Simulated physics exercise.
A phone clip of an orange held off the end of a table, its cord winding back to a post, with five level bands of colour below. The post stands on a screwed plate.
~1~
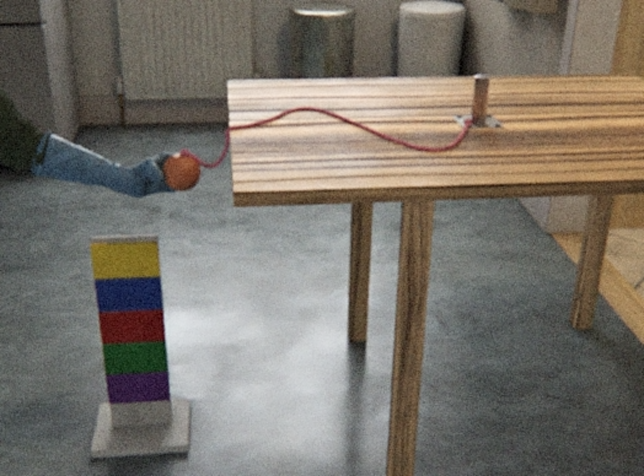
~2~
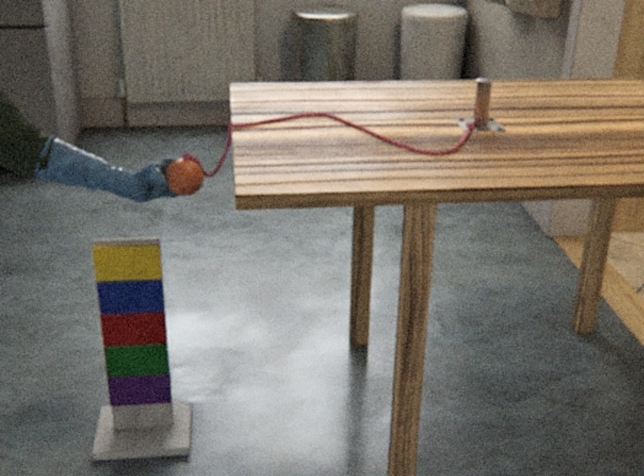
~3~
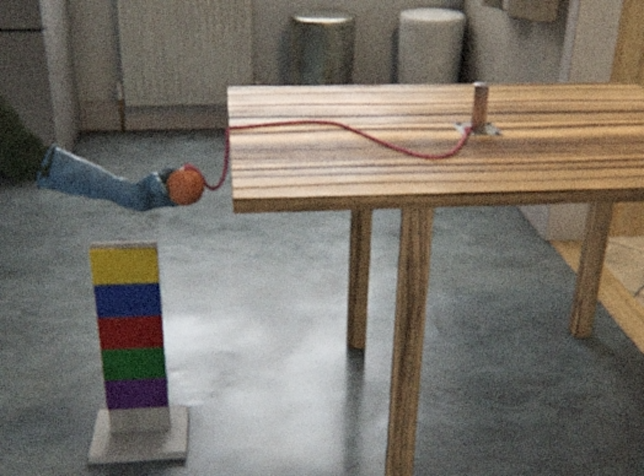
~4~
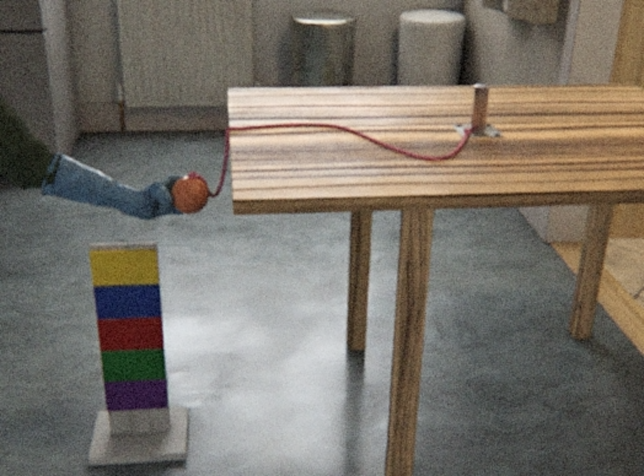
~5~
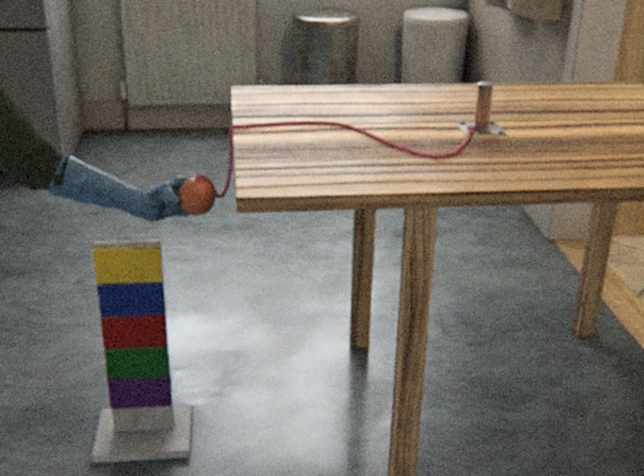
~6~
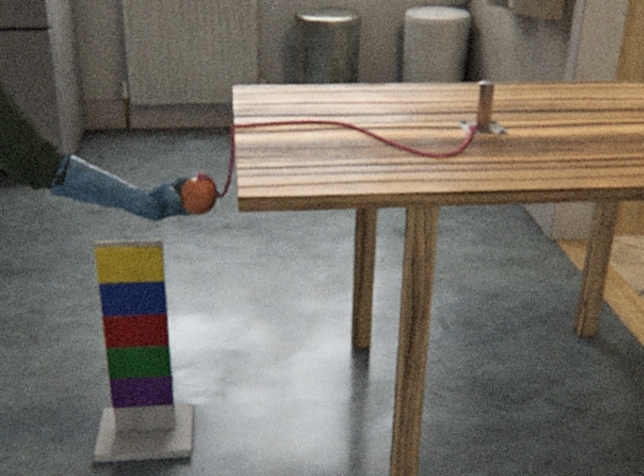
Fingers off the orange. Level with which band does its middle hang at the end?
Its centre hangs level with the green band.
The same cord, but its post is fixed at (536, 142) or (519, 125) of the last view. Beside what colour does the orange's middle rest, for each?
It would be red; red.
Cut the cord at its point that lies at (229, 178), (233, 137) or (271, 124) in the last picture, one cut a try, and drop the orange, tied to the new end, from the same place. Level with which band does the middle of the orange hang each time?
It would be blue; yellow; above them all.
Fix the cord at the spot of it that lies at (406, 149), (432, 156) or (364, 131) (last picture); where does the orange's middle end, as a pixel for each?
The places are (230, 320), (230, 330) and (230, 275).
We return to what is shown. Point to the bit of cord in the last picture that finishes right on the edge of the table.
Near (332, 123).
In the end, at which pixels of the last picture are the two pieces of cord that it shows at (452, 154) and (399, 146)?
The first at (390, 133), the second at (332, 137).
Soon after, orange near (275, 350); level with red.
Then, orange near (220, 349); level with green.
At rest, orange near (246, 360); level with green. Its middle rests at the green band.
